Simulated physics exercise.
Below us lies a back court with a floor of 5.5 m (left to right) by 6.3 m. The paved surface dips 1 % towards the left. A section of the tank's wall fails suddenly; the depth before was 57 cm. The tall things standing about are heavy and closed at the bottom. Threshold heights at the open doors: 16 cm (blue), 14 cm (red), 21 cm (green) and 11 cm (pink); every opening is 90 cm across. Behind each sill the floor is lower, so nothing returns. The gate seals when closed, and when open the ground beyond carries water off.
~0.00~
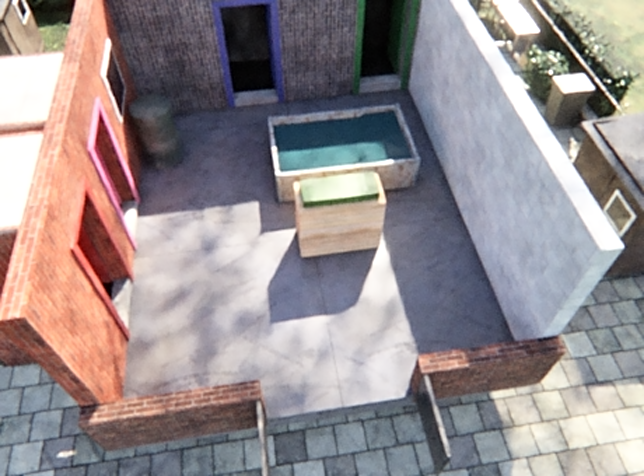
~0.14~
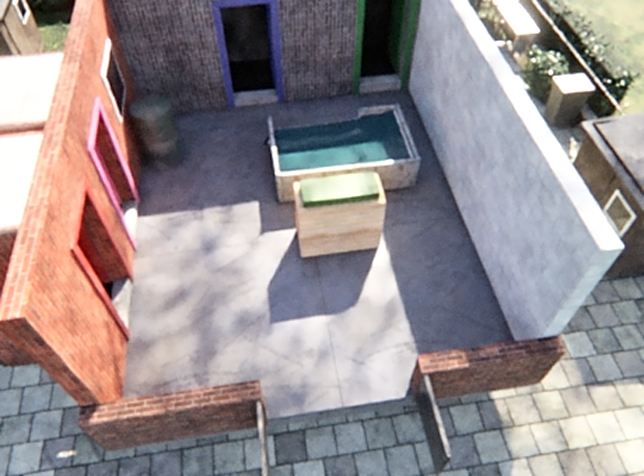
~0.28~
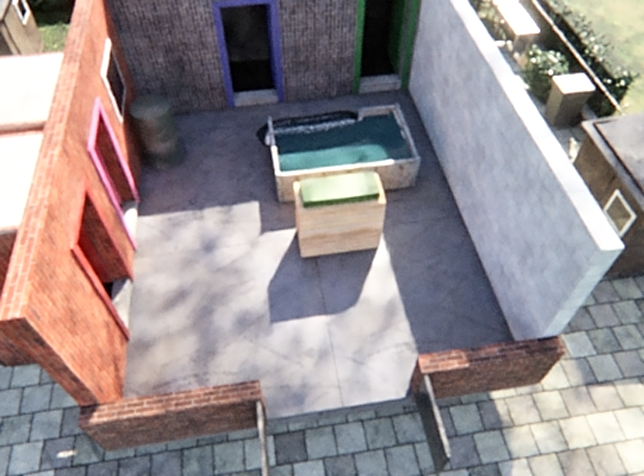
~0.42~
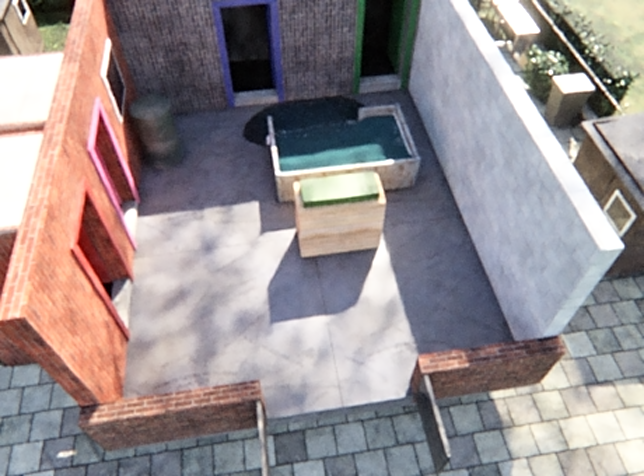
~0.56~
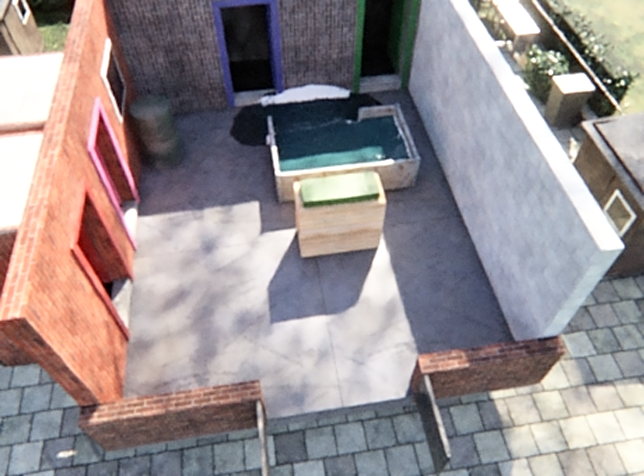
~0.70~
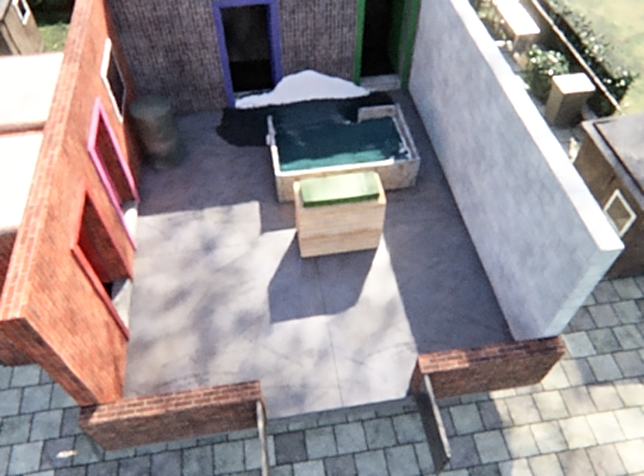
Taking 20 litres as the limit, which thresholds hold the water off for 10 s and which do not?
Door by door: At the blue door it exceeds the limit; at the red door it does not reach the limit; at the green door it keeps below the limit; at the pink door it stays under the limit.
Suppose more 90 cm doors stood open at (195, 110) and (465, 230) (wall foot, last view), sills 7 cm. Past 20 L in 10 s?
In turn: Over, below.
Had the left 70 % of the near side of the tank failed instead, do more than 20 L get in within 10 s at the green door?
Then: Green below.
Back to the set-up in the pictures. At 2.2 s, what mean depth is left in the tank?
Roughly 21 cm on average.
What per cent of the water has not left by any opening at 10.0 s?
Some 88 per cent remains.
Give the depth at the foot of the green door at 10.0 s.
Roughly 4.5 cm deep.
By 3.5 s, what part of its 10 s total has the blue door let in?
Some 100 per cent by then.
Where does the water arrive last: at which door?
The red one.
After 1.4 s water covers 15 % of the floor and is deepest (42 cm) near (304, 106); blue door 32 cm at the sill, 27 L in, red door not reached, green door 15 cm at the sill, 0 L in, pink door not reached.
After 2.2 s water covers 25 % of the floor and is deepest (38 cm) near (143, 141); blue door 26 cm at the sill, 77 L in, red door not reached, green door 17 cm at the sill, 0 L in, pink door not reached.
After 3.5 s water covers 45 % of the floor and is deepest (30 cm) near (152, 146); blue door 16 cm at the sill, 99 L in, red door 2 cm at the sill, 0 L in, green door 16 cm at the sill, 2 L in, pink door 3 cm at the sill, 0 L in.
After 6.0 s water covers 85 % of the floor and is deepest (14 cm) near (145, 117); blue door 12 cm at the sill, 100 L in, red door 5 cm at the sill, 0 L in, green door 9 cm at the sill, 3 L in, pink door 5 cm at the sill, 0 L in.
After 10.0 s water covers 90 % of the floor and is deepest (12 cm) near (129, 327); blue door 6 cm at the sill, 100 L in, red door 9 cm at the sill, 0 L in, green door 5 cm at the sill, 3 L in, pink door 6 cm at the sill, 0 L in.
